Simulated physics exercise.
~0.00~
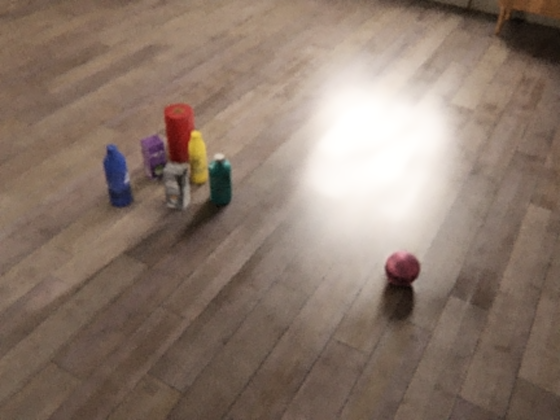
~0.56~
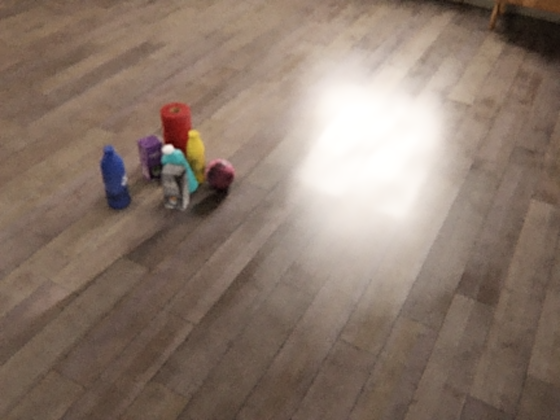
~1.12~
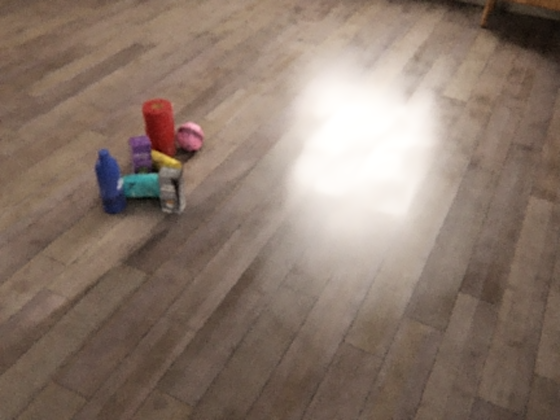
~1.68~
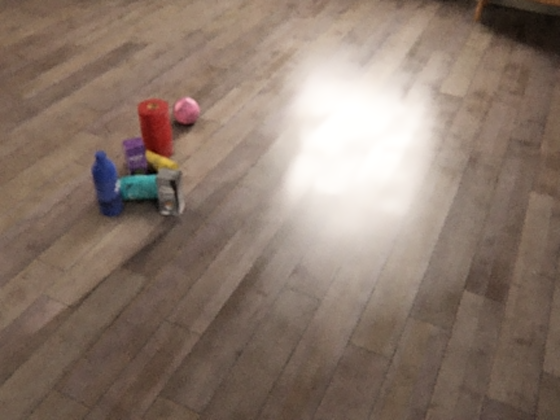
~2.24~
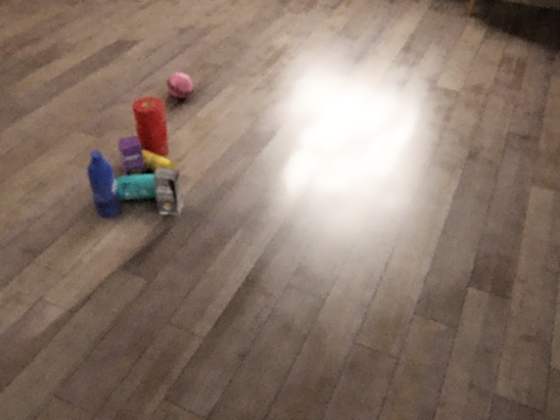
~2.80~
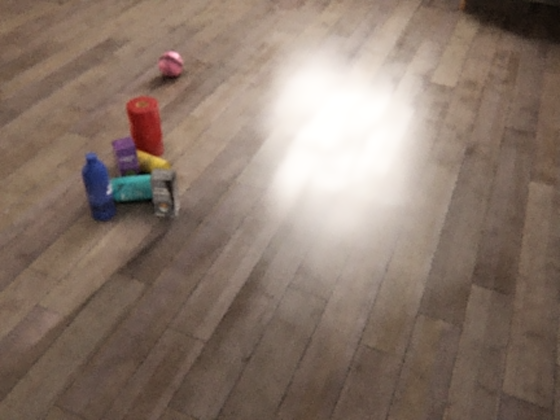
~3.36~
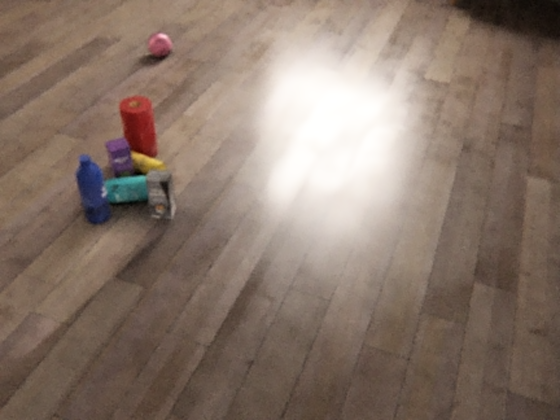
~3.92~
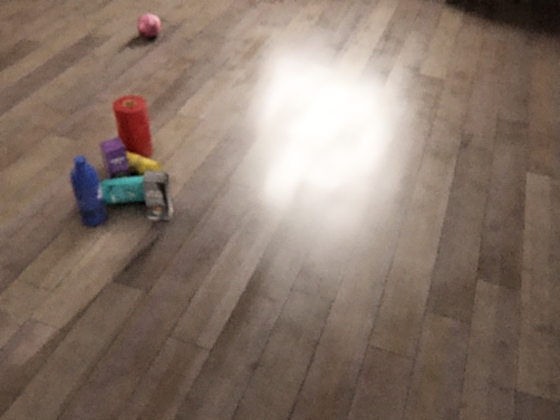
A pink ball rolled left across the wooden floor into a cluster of standing bottles and cartons, toppling the turquoise bottle and then the yellow one, and rolled on toward the back while the red roll, blue bottle and two cartons stayed upright.
